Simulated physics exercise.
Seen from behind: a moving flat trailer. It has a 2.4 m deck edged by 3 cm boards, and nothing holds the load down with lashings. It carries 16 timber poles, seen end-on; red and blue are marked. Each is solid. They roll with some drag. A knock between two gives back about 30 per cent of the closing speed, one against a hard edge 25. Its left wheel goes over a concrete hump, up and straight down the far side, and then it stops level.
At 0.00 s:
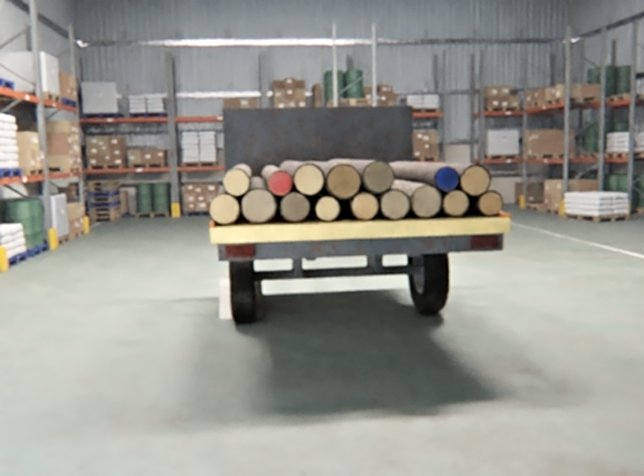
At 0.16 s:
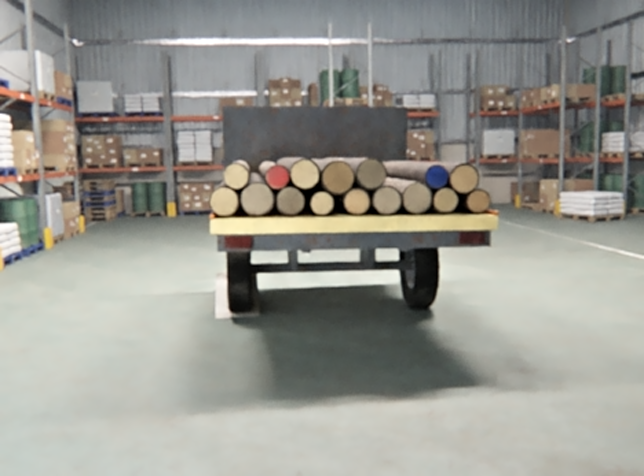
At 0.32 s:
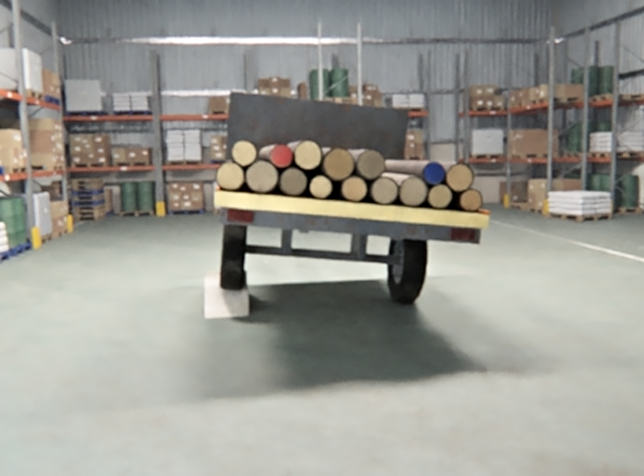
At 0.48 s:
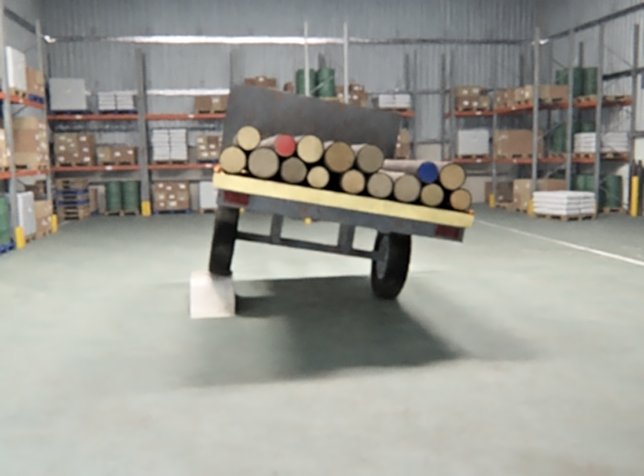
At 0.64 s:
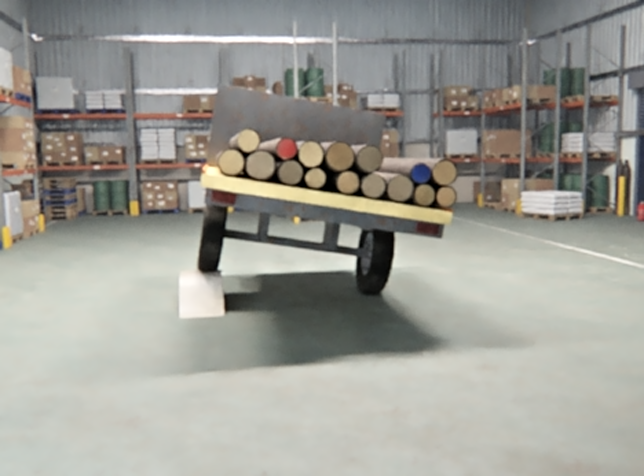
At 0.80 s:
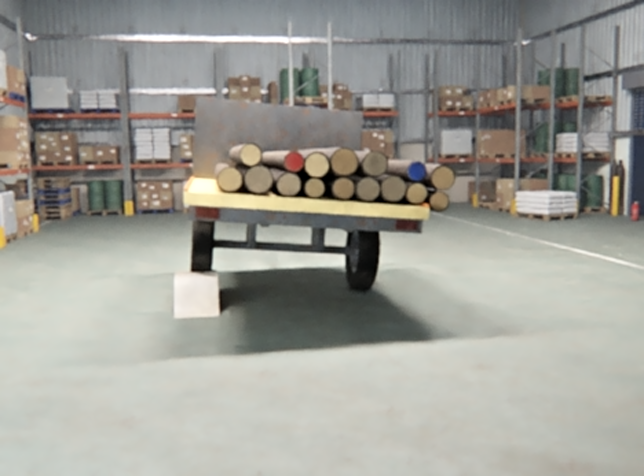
In a warehouse, a trailer's left wheel rides over a hump, tilting its logs rightward.
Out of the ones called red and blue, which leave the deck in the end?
In the end: Red doesn't, blue does.
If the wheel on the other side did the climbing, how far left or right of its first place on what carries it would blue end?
Net shift: Near 75 cm left.
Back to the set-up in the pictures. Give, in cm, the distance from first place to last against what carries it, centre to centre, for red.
Red: 70.
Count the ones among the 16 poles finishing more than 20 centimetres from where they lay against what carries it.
Counted: 16.
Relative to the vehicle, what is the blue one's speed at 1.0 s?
I'd put it near 0.5 m/s.
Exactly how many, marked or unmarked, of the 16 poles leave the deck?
Tally at the end: 4.
Then, 1.0 s in, red is up on others, 115 cm from the right edge, rolling right; blue is dropping off the right side; 4 of 16 are off.
Then, 1.1 s in, blue is dropping off the right side; still the same for red; 4 of 16 are off.
Then, 1.2 s in, blue is dropping off the right side; still the same for red; 4 of 16 are off.
Then, 1.3 s in, blue is dropping off the right side; still the same for red; 4 of 16 are off.
In the end (3.0 s), red is up on others, 120 cm from the right edge; blue is on the ground to the right; 4 of 16 are off.
